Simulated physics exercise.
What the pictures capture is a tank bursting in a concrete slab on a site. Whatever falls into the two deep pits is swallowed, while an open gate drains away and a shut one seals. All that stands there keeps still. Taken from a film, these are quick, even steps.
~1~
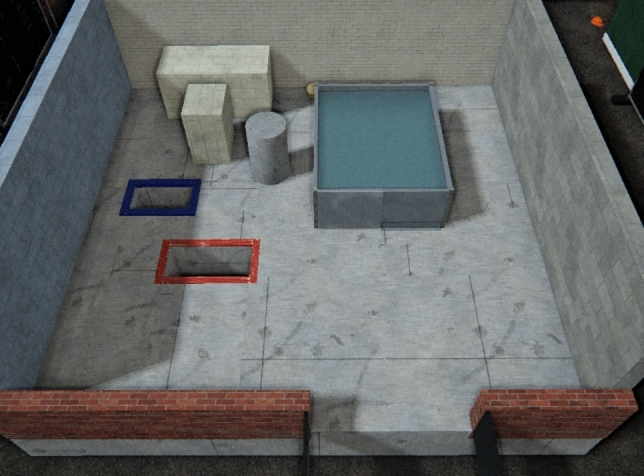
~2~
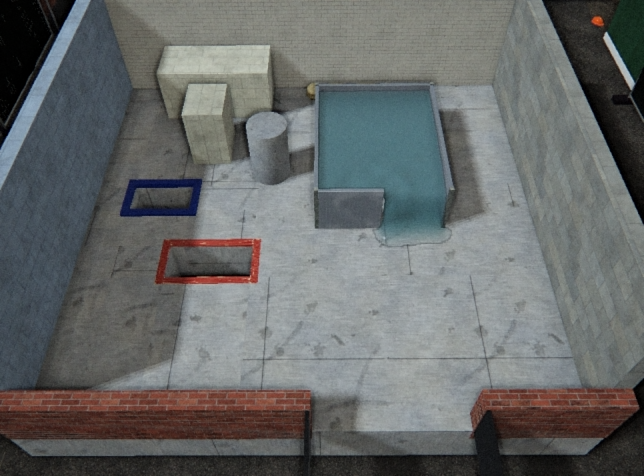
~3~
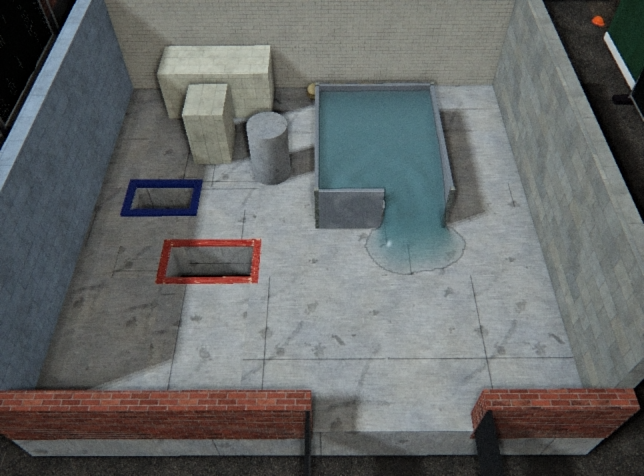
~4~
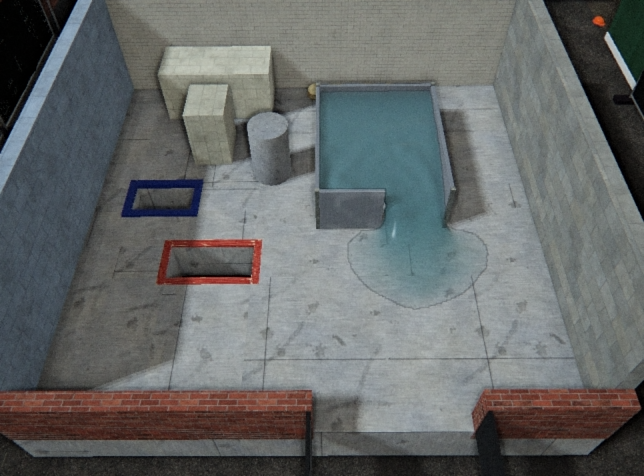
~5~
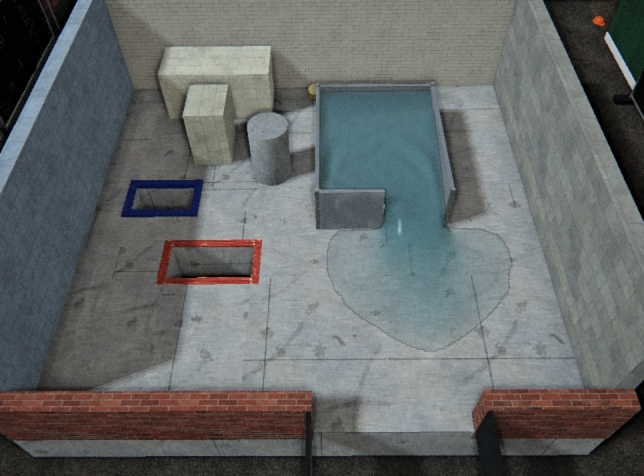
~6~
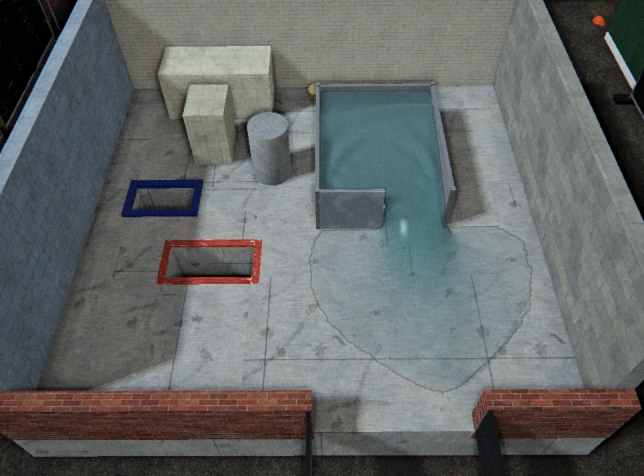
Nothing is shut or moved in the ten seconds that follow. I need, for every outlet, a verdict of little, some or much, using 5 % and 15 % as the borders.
Verdicts: Gate, much; blue pit, little; red pit, little.
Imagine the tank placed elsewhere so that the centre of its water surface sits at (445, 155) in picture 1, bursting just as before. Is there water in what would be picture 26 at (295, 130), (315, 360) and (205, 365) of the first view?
So, first one stays dry, second one got wet, third one got wet.
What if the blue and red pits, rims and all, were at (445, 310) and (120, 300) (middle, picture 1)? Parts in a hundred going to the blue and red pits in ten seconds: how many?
My answer: Blue gets 40 percent, red gets 8 percent.
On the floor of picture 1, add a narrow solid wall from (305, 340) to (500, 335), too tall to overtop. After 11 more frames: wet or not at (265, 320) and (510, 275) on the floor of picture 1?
Going in order, I'd say drenched and drenched.
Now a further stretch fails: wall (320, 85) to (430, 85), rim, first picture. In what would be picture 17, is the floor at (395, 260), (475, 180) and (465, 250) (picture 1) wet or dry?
Going point by point: Left unwetted, waterlogged, left unwetted.
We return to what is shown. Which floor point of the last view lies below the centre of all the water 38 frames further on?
Estimate: (386, 242).
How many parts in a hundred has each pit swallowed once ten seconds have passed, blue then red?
I'd put them at roughly 0 and 2 per cent respectively.
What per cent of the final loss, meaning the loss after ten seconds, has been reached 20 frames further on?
Note - share reached: 40 %.
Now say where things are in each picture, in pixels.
The first picture shows the open tank at (378, 137) is whole and still.
In the second picture, water pours out at (412, 212) and has run to (448, 231).
In the third picture, the front is at (395, 268), out from the gap at (412, 215).
In the fourth picture, the front is at (408, 303), out from the gap at (413, 216).
In the fifth picture, water pours out at (413, 216) and has run to (438, 344).
In the sixth picture, water pours out at (413, 215) and has run to (444, 385).
A moment on, water covers 30 % of the floor; the gate 2 %, the blue pit 0 %, the red pit 0 %.
Next, water covers 30 % of the floor; the gate 8 %, the blue pit 0 %, the red pit 0 %.
Then, water covers 35 % of the floor; the gate 18 %, the blue pit 0 %, the red pit 0 %.
Later, water covers 60 % of the floor; the gate 31 %, the blue pit 0 %, the red pit 0 %.
In the end, water covers 75 % of the floor; the gate 43 %, the blue pit 0 %, the red pit 2 %.
